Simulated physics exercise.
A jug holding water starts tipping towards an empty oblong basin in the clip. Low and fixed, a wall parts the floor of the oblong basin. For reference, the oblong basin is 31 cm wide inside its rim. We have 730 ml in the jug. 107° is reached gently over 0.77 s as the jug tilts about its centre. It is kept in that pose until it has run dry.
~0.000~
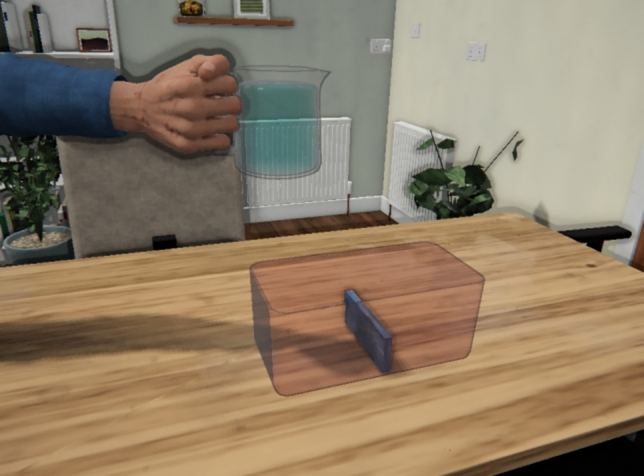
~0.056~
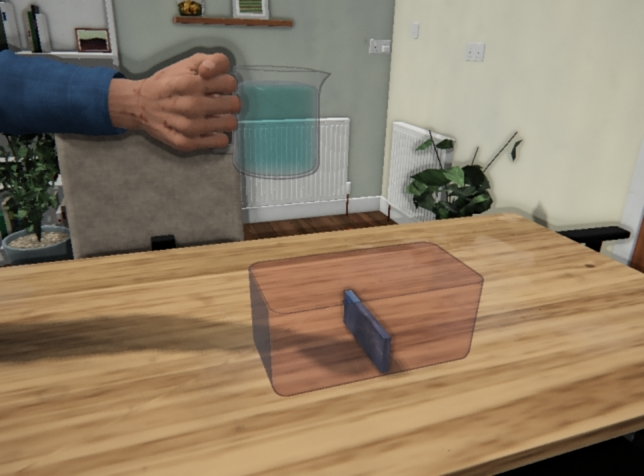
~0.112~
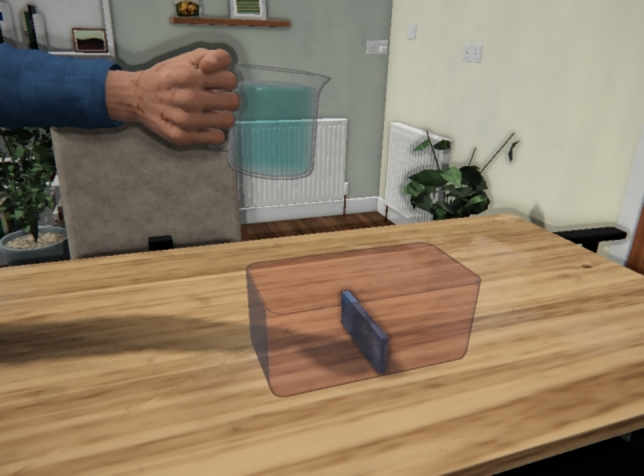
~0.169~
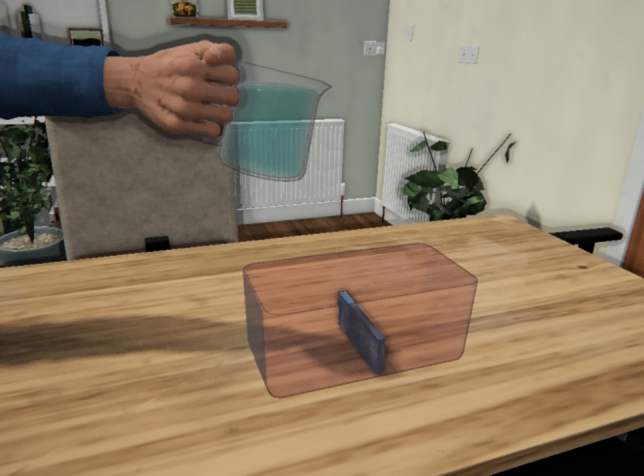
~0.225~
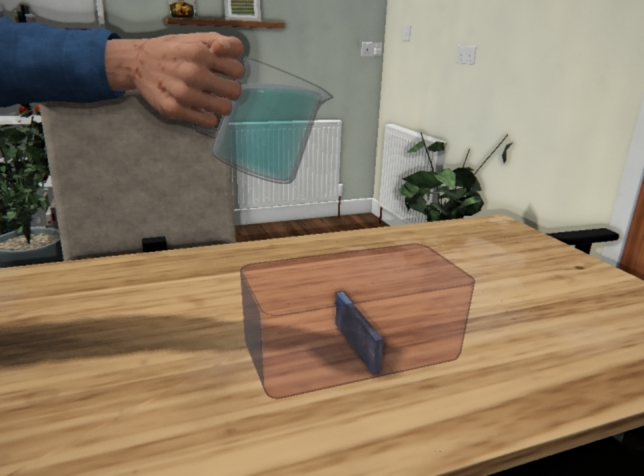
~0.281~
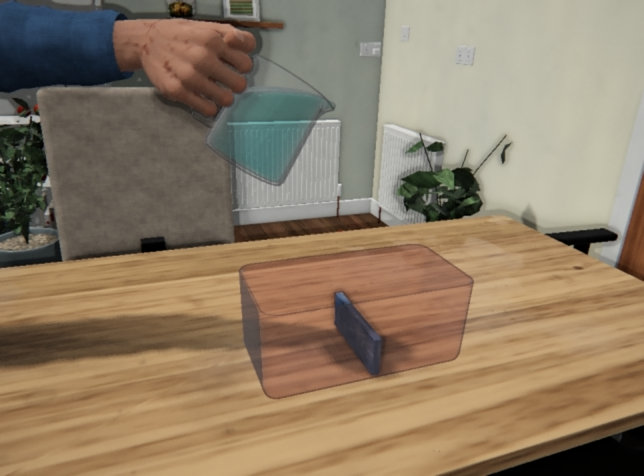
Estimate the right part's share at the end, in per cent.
Roughly 82 per cent is in the right part.
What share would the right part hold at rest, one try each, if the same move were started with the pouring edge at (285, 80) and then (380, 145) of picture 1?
Near 0 in a hundred on the first go and near 95 in a hundred on the second.
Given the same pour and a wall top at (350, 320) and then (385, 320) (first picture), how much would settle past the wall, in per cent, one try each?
I'd say 90 percent on the first go, 35 percent on the next.
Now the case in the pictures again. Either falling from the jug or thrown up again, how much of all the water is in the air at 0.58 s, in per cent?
Roughly 30 percent.
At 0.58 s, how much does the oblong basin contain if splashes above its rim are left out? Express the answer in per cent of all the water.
Roughly 8 percent of it.
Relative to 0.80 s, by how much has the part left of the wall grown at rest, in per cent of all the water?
Near 14 percent, give or take.
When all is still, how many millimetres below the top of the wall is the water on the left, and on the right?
On the left it's about 54 mm; on the right, about 30 mm.
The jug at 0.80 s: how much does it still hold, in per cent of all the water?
Close to 18 percent of the whole amount.
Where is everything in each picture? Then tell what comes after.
In the first frame, it leans 0°; its right rim is at (331, 70); the water meets the walls at (236, 85) and (316, 84); the oblong basin's rim runs from (260, 288) to (459, 260); the wall's top is at (367, 313).
In the second frame, it leans 1°; its right rim is at (330, 72); the water meets the walls at (236, 85) and (315, 86).
In the third frame, it leans 5°; its right rim is at (331, 77); the water meets the walls at (236, 85) and (315, 87).
In the fourth frame, it leans 12°; its right rim is at (332, 85); the water meets the walls at (236, 88) and (316, 89).
In the fifth frame, it leans 21°; its right rim is at (333, 96); the water meets the walls at (229, 104) and (322, 92).
In the sixth frame, it leans 31°; its right rim is at (334, 109); the water meets the walls at (223, 111) and (328, 102); 1 per cent is over the edge.
After 0.58 s the tilt is 91° and 63 per cent is still to pour, 0 is left of the wall and 8 right of it.
After 0.80 s the tilt is 107° and 18 per cent is still to pour, 2 is left of the wall and 52 right of it.
After 1.02 s the tilt is 107° and 3 per cent is still to pour, 9 is left of the wall and 79 right of it.
After 1.27 s the tilt is 107° and 0 per cent is still to pour, 16 is left of the wall and 82 right of it.
In the end 16 per cent lies left of the wall, 82 right of it and 2 outside.
